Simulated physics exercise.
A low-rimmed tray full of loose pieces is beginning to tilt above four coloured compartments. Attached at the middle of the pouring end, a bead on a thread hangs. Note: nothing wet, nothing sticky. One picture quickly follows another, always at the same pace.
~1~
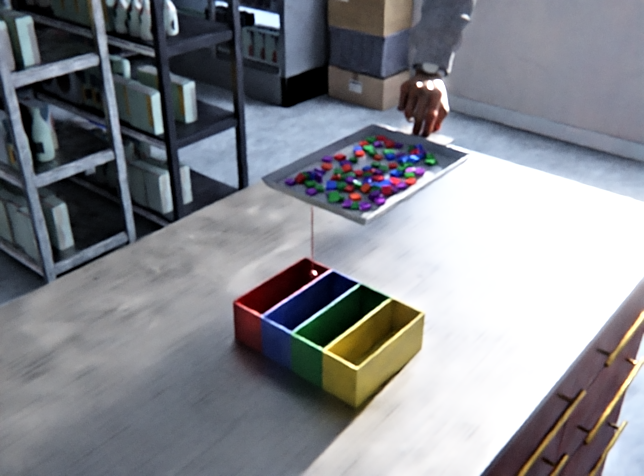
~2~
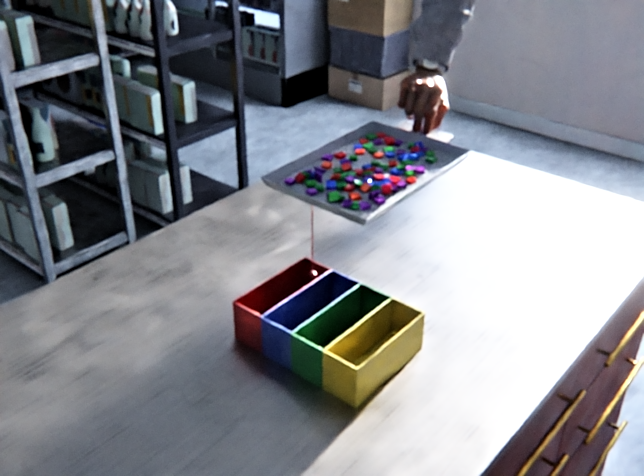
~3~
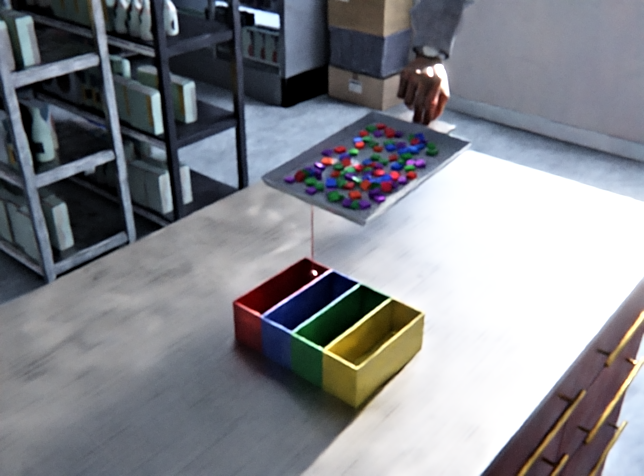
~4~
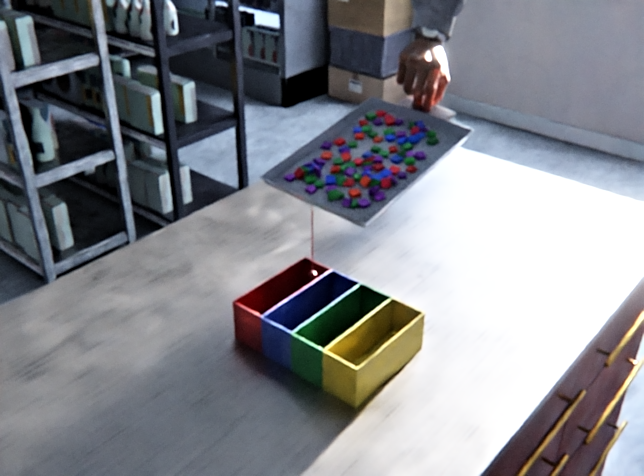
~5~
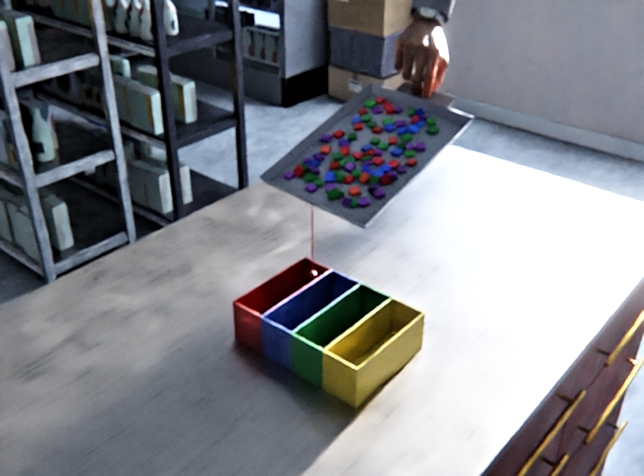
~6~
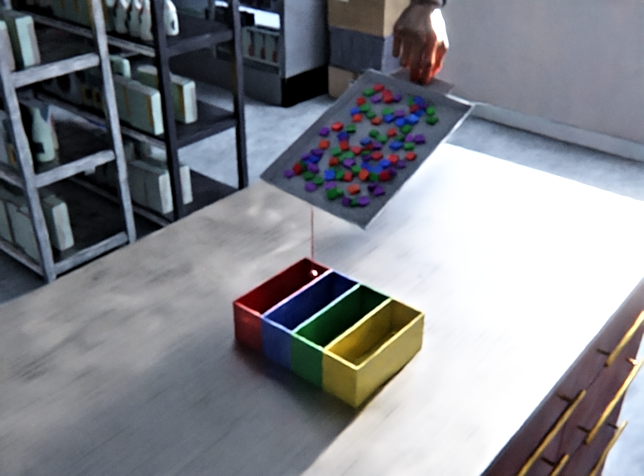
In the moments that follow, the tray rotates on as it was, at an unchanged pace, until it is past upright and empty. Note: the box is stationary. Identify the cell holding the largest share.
Largest share: Green.
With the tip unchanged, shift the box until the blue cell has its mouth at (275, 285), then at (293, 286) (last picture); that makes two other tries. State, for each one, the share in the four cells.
Around 80 percent the first time, around 90 percent the second.
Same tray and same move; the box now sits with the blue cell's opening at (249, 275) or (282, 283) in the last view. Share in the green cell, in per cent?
About 10 per cent, then about 30 per cent.
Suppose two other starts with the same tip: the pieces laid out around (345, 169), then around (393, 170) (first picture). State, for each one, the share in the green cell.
Try 1: 40 %; try 2: 60 %.
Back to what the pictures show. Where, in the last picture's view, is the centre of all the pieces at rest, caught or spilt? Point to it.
Last view, centre at rest - approx. (325, 354).
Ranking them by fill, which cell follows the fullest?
The runner-up is that blue cell.
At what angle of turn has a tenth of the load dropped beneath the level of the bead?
Roughly 75°.
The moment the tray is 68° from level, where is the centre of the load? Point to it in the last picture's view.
Look around (334, 215) in the last picture.
Soon after the last picture, tray tipped steeply; about two thirds on the tray; about a third falling or outside the box.
A little later, tray tipped past a quarter turn; about half in the green cell; about a quarter in the blue cell; a small part in the yellow cell; a small part in the red cell; a small part falling or outside the box.
Later still, tray tipped past a quarter turn; about half in the green cell; about a quarter in the blue cell; a small part in the yellow cell; a small part in the red cell; a stray few falling or outside the box.
At rest, tray tipped past a quarter turn; about half in the green cell; about a quarter in the blue cell; a small part in the yellow cell; a small part in the red cell; a stray few outside the box.
